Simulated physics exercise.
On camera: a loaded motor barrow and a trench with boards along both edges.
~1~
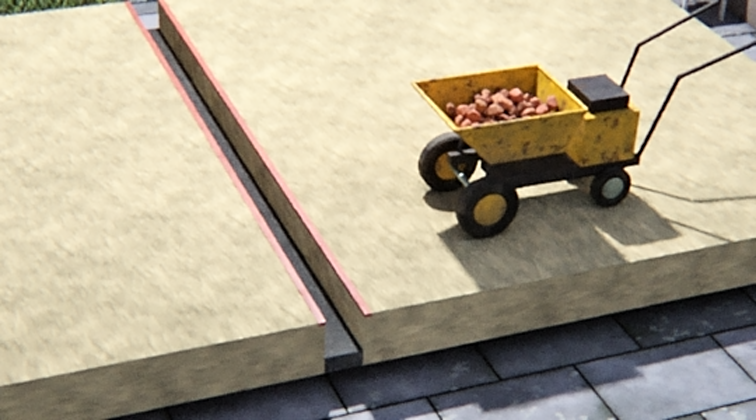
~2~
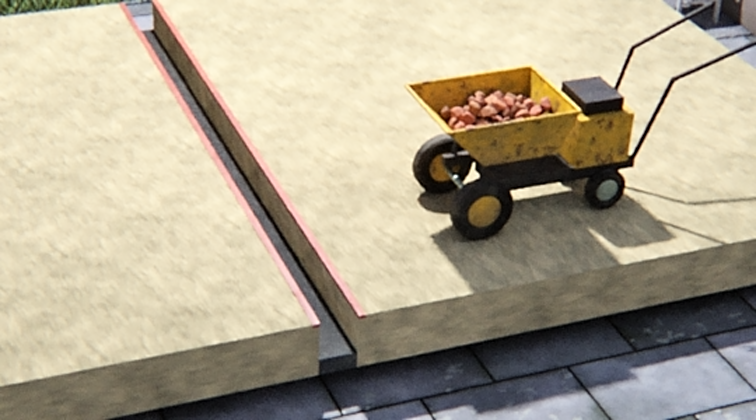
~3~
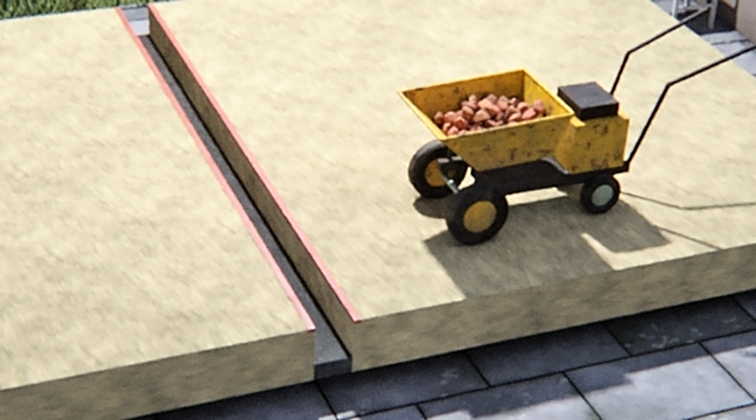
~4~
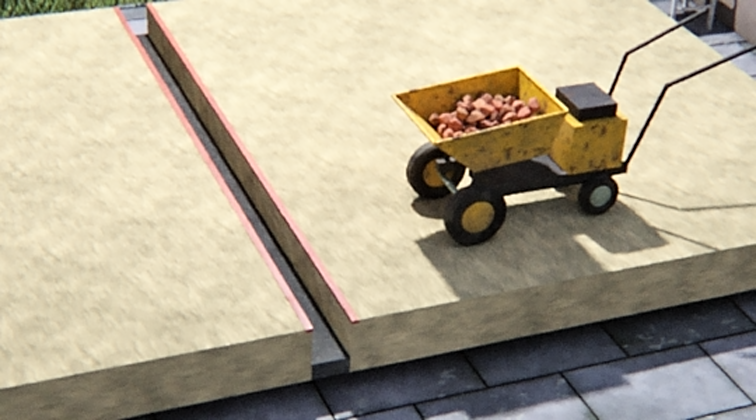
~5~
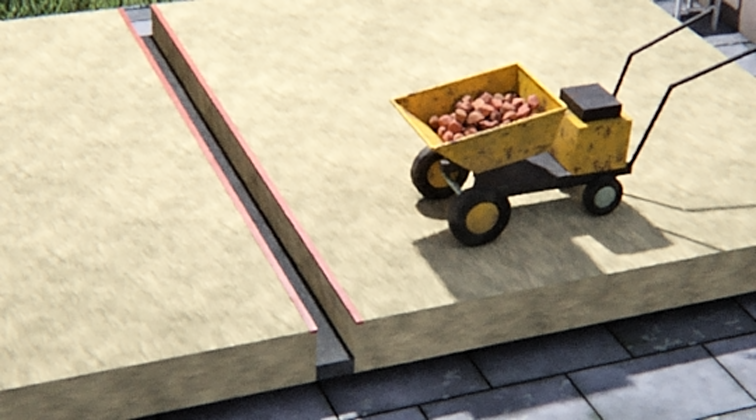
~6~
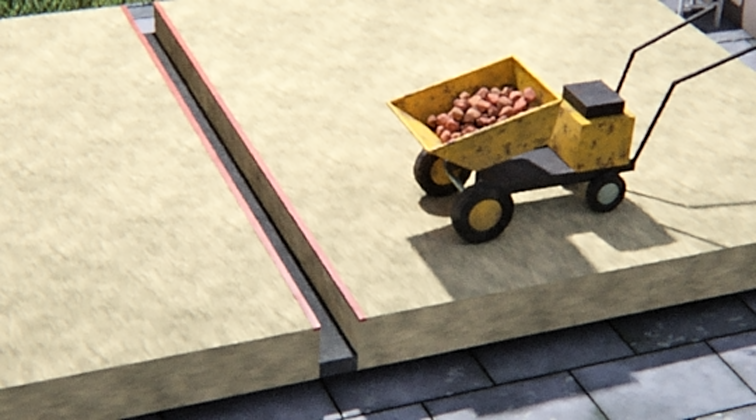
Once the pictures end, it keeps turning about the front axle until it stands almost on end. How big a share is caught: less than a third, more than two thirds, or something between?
It catches under a third.
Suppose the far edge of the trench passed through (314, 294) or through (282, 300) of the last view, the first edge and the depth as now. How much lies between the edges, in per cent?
About 20 and 20 per cent.
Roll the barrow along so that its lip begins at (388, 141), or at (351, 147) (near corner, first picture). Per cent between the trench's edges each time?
Roughly 90 per cent, and 0 per cent.
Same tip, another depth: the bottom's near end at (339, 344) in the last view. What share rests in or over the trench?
Roughly 20 in a hundred.
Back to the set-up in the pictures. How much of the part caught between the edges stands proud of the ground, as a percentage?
Close to 0 per cent.
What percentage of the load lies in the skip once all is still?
About 35 per cent.
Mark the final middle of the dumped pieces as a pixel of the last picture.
Roughly at (336, 233).
Shortly afterwards, skip tipped well over; the whole lot in the skip.
Next, skip tipped steeply; all but a few in the skip; a little short of the trench; only a few falling.
Some moments later, skip tipped right over; near a third in the skip; near half short of the trench; a little in or heaped over the trench.
In the end, skip tipped right over; near a third in the skip; near half short of the trench; near a quarter in or heaped over the trench; none at all beyond it.
